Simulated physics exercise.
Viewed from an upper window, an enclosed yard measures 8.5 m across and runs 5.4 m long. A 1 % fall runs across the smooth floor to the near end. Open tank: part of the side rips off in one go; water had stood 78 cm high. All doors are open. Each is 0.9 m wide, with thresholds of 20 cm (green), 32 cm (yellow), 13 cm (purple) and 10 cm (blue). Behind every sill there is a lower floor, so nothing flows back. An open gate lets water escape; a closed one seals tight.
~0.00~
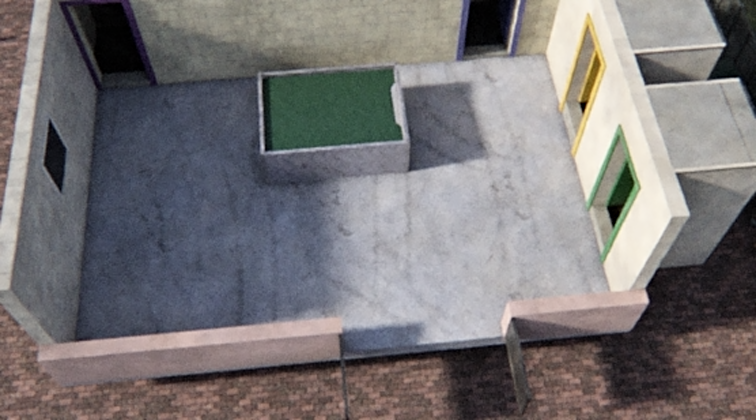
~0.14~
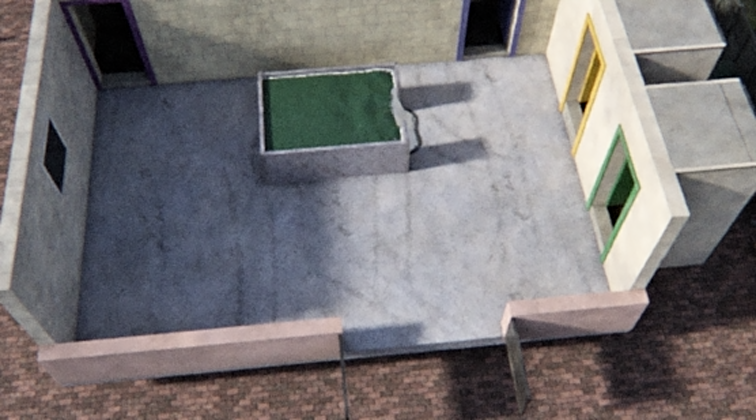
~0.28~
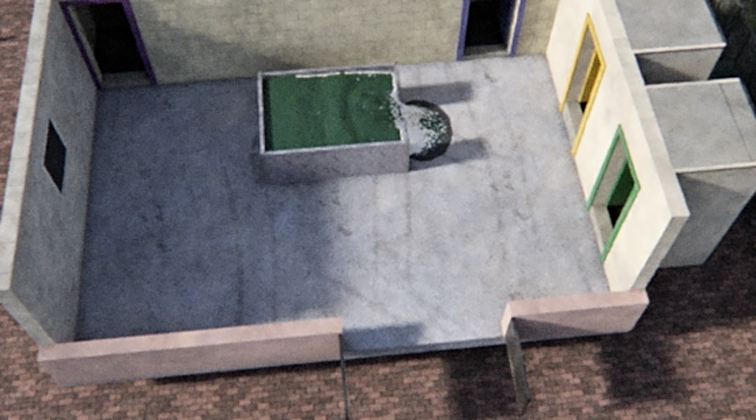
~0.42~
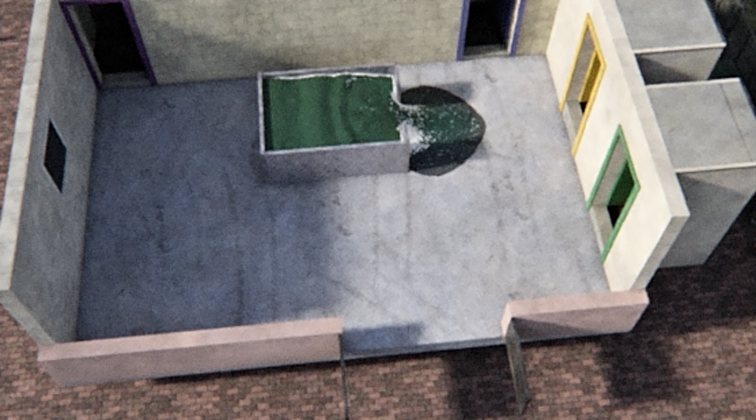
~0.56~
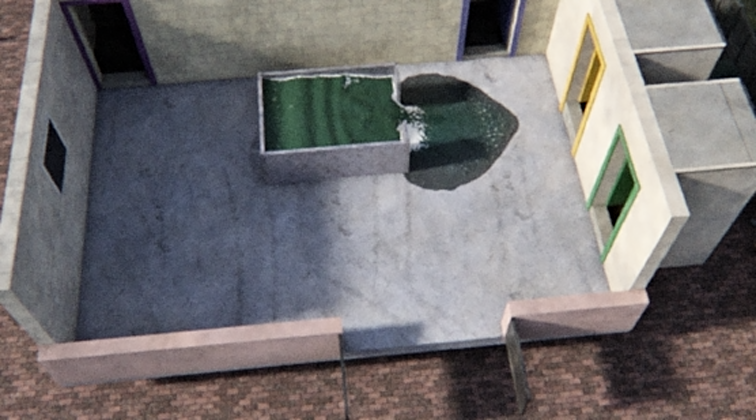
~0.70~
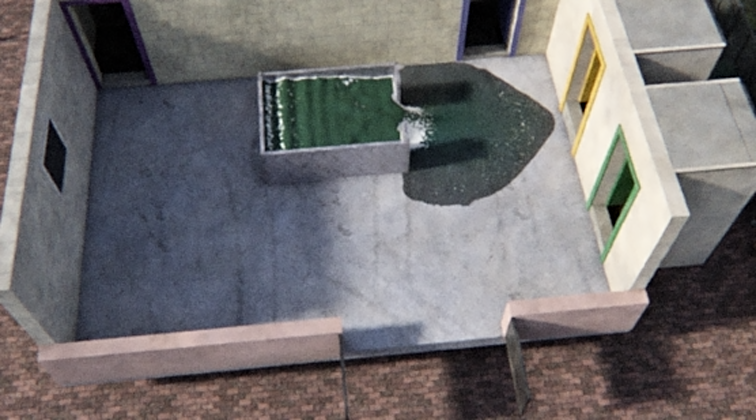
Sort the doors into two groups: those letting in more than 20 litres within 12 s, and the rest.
The green door goes with the rest; the yellow door goes with the rest; the purple door goes with the rest; the blue door goes in the first group.
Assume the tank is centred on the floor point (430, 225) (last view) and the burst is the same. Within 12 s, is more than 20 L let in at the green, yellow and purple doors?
Green goes beyond, yellow stays inside, purple stays inside, judged against that limit.
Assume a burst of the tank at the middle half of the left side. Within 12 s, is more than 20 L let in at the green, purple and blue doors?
The green door comes out less than that, the purple door more than that and the blue door less than that.
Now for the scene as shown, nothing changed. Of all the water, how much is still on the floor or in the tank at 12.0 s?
Still there: Roughly 82 %.
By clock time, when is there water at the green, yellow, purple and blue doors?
Arrival times: Green 1.5 seconds, yellow 0.8 seconds, purple 7.5 seconds, blue 0.8 seconds.
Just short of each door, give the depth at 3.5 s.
Green 13 cm, yellow 21 cm, purple 0 cm, blue 18 cm.
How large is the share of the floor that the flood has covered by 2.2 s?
About 30 per cent.
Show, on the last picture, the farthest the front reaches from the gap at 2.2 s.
That would be close to (615, 311).
After 1.4 s water covers 25 % of the floor and is deepest (42 cm) near (406, 134); green door not reached, yellow door 30 cm at the sill, 0 L in, purple door not reached, blue door 17 cm at the sill, 0 L in.
After 2.2 s water covers 30 % of the floor and is deepest (36 cm) near (549, 67); green door 16 cm at the sill, 0 L in, yellow door 30 cm at the sill, 0 L in, purple door not reached, blue door 18 cm at the sill, 12 L in.
After 3.5 s water covers 30 % of the floor and is deepest (27 cm) near (615, 311); green door 13 cm at the sill, 0 L in, yellow door 21 cm at the sill, 0 L in, purple door not reached, blue door 18 cm at the sill, 68 L in.
After 7.0 s water covers 70 % of the floor and is deepest (19 cm) near (615, 311); green door 11 cm at the sill, 0 L in, yellow door 12 cm at the sill, 0 L in, purple door not reached, blue door 12 cm at the sill, 144 L in.
After 12.0 s water covers 95 % of the floor and is deepest (11 cm) near (537, 318); green door 10 cm at the sill, 0 L in, yellow door 9 cm at the sill, 0 L in, purple door 2 cm at the sill, 0 L in, blue door 5 cm at the sill, 148 L in.
